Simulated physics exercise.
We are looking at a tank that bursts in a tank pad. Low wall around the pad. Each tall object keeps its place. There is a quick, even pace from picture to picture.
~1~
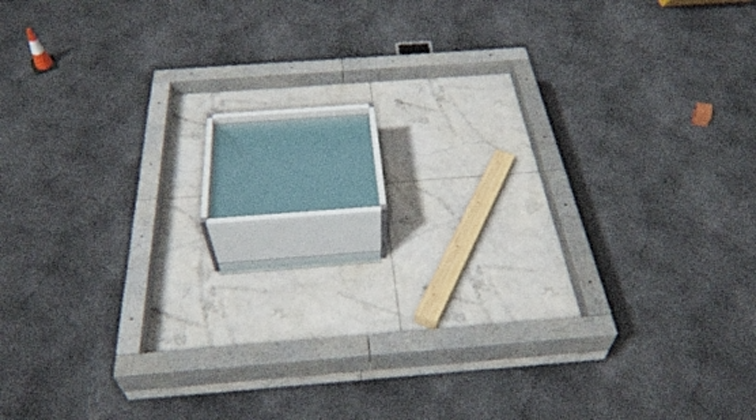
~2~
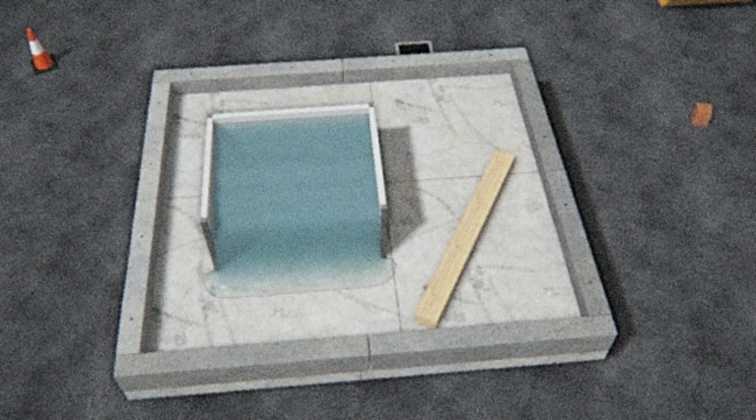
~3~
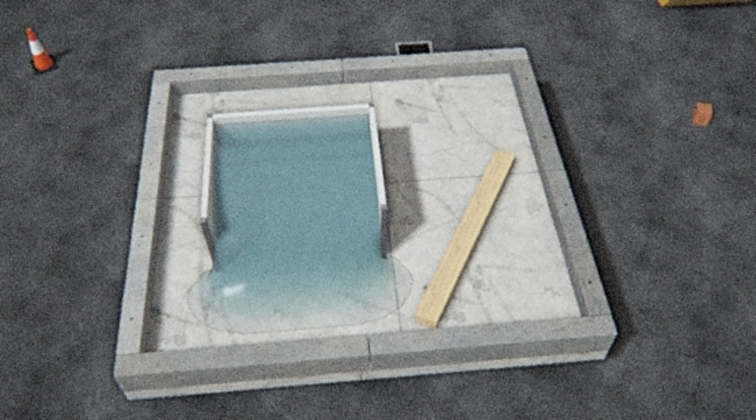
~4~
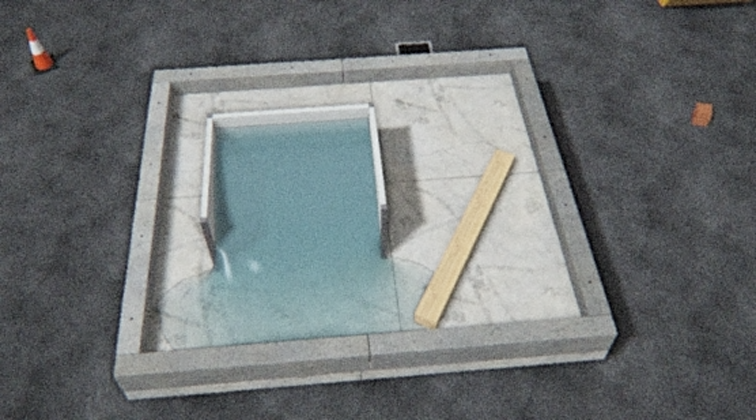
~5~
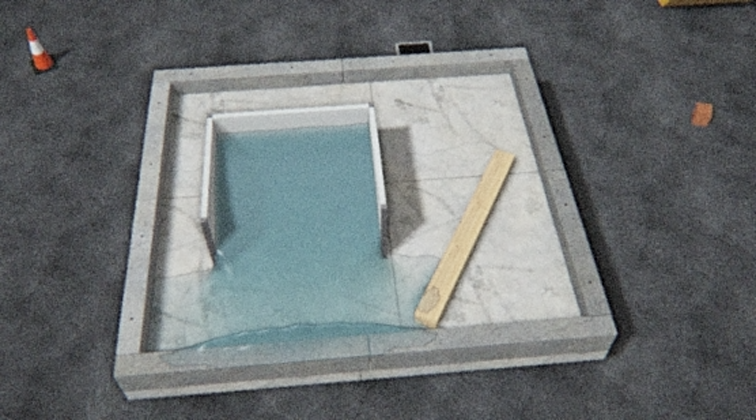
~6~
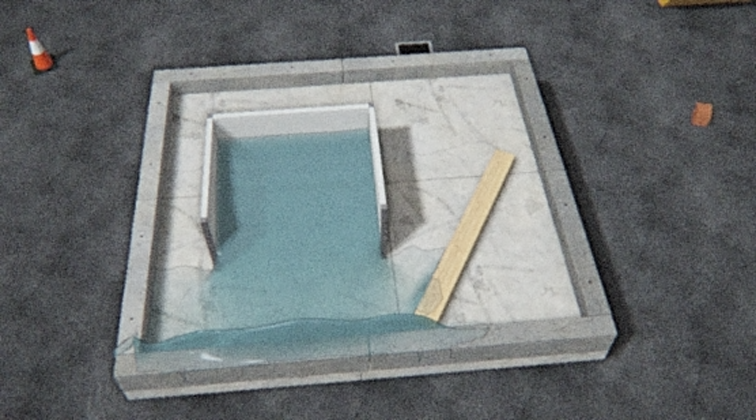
The clip shows an open white tank of still water beside a wooden plank on a low-walled pad; its near side gives way and water pours out, spreading across the floor to the near wall and the plank's lower end.
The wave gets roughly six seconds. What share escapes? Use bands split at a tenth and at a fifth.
Over a fifth.
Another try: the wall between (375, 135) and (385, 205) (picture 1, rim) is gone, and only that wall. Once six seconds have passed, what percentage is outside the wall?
Estimate: 6 %.
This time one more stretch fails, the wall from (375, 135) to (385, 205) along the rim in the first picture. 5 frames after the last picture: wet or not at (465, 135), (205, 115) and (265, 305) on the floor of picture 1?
First point swamped, second point bare, third point bare.
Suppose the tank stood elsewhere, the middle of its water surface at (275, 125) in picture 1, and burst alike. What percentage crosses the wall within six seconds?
Estimated share: Around 18 %.
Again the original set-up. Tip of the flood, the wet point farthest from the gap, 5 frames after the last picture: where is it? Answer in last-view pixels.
Estimated pixel: (571, 328).
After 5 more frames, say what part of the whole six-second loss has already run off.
About 55 per cent.
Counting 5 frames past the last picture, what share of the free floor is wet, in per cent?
About 35 percent.
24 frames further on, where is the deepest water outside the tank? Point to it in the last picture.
I'd put it around (175, 99).
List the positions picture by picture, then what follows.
Still water in the open tank at (293, 165), in the first frame.
Water pours out at (299, 244) and has run to (210, 276), in the second frame.
Water pours out at (299, 247) and has run to (197, 305), in the third frame.
Water pours out at (300, 250) and has run to (173, 331), in the fourth frame.
The front is at a hidden place, out from the gap at (300, 251), in the fifth frame.
The front is at a hidden place, out from the gap at (300, 251), in the sixth frame.
A moment on, water covers 25 % of the floor; the low wall has let 7 % over.
Next, water covers 35 % of the floor; the low wall has let 16 % over.
Then, water covers 55 % of the floor; the low wall has let 28 % over.
Later, water covers 75 % of the floor; the low wall has let 29 % over.
In the end, water covers 75 % of the floor; the low wall has let 29 % over.
